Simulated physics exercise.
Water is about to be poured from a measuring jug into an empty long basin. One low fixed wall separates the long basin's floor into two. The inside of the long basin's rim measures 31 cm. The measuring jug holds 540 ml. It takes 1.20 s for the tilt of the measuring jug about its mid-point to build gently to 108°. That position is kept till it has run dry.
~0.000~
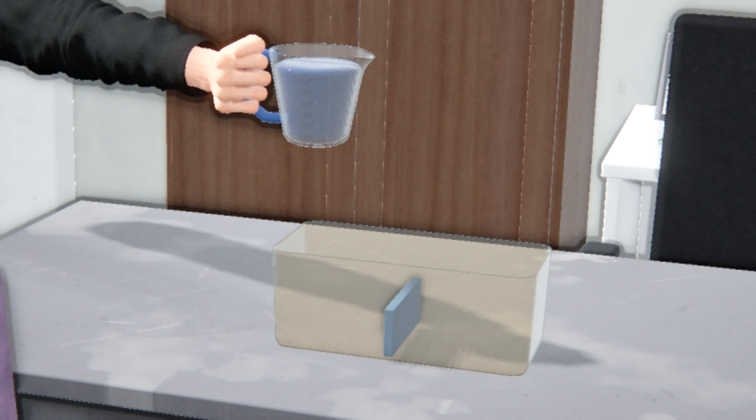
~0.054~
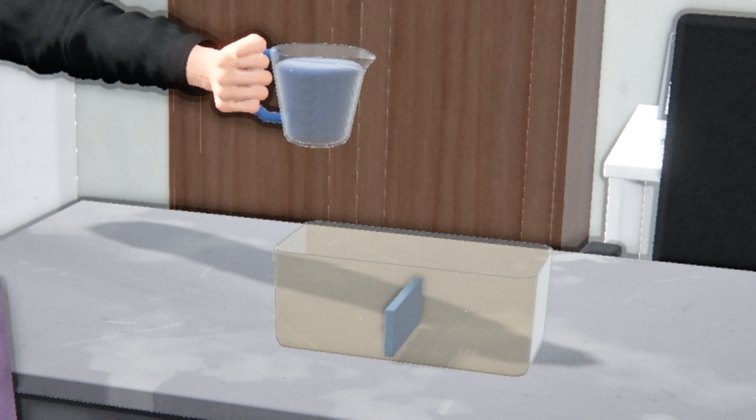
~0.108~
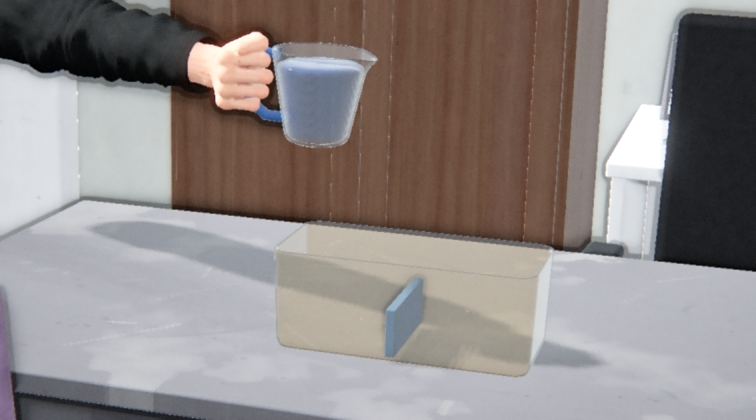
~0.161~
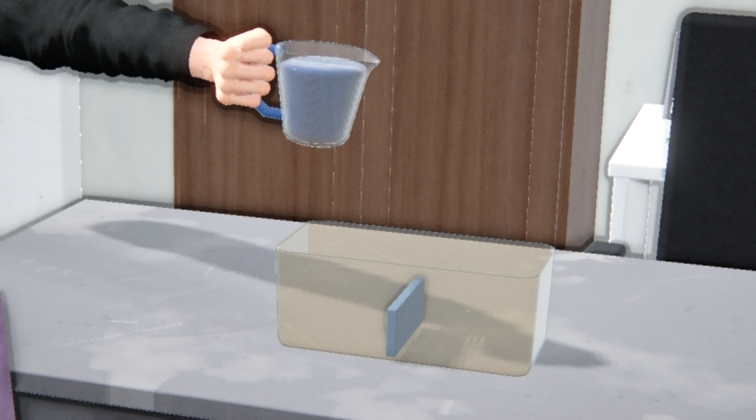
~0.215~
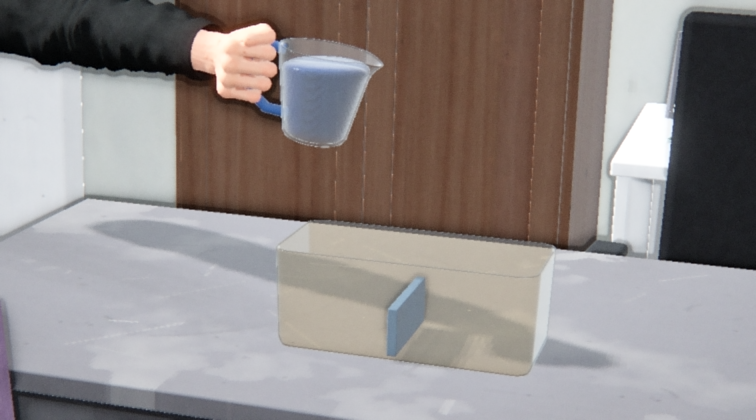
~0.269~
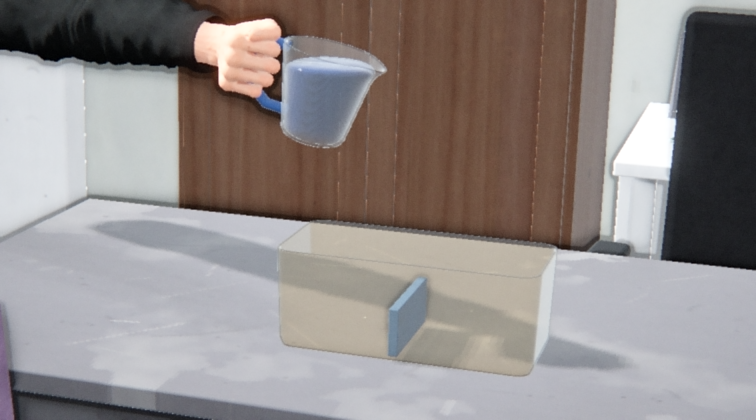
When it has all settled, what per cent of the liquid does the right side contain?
The right side contains about 83 per cent.
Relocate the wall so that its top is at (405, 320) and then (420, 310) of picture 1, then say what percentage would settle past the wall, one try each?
Respectively 75 and 70 %.
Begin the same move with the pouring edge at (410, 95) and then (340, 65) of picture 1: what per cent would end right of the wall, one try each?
100 and 25 %.
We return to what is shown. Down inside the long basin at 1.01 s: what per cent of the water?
My estimate is about 70 percent.
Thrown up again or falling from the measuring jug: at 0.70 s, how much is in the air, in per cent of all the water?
Near 24 per cent of it all.
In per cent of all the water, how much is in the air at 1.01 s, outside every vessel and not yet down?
It comes to some 18 percent of the total.
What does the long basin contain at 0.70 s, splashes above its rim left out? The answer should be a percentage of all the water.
Some 9 per cent.
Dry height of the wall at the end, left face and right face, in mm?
Close to 54 mm left and close to 38 mm right.
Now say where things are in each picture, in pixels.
It leans 0°; its right rim is at (373, 57); the water meets the walls at (279, 61) and (363, 67); the long basin's rim runs from (289, 236) to (544, 264); the wall's top is at (404, 295), in the first picture.
It leans 1°; its right rim is at (375, 57); the water meets the walls at (280, 61) and (363, 68), in the second picture.
It leans 2°; its right rim is at (377, 59); the water meets the walls at (282, 60) and (365, 68), in the third picture.
It leans 5°; its right rim is at (379, 61); the water meets the walls at (285, 60) and (367, 69), in the fourth picture.
It leans 8°; its right rim is at (382, 65); the water meets the walls at (287, 61) and (371, 69), in the fifth picture.
It leans 13°; its right rim is at (386, 70); the water meets the walls at (291, 61) and (377, 70), in the sixth picture.
By 0.70 s the tilt is 68° and 67 per cent is still to pour, 0 is left of the wall and 9 right of it.
By 1.01 s the tilt is 102° and 11 per cent is still to pour, 2 is left of the wall and 69 right of it.
By 1.34 s the tilt is 108° and 0 per cent is still to pour, 16 is left of the wall and 83 right of it.
By 1.70 s the tilt is 108° and 0 per cent is still to pour, 15 is left of the wall and 83 right of it.
At rest 15 per cent lies left of the wall, 83 right of it and 1 outside.
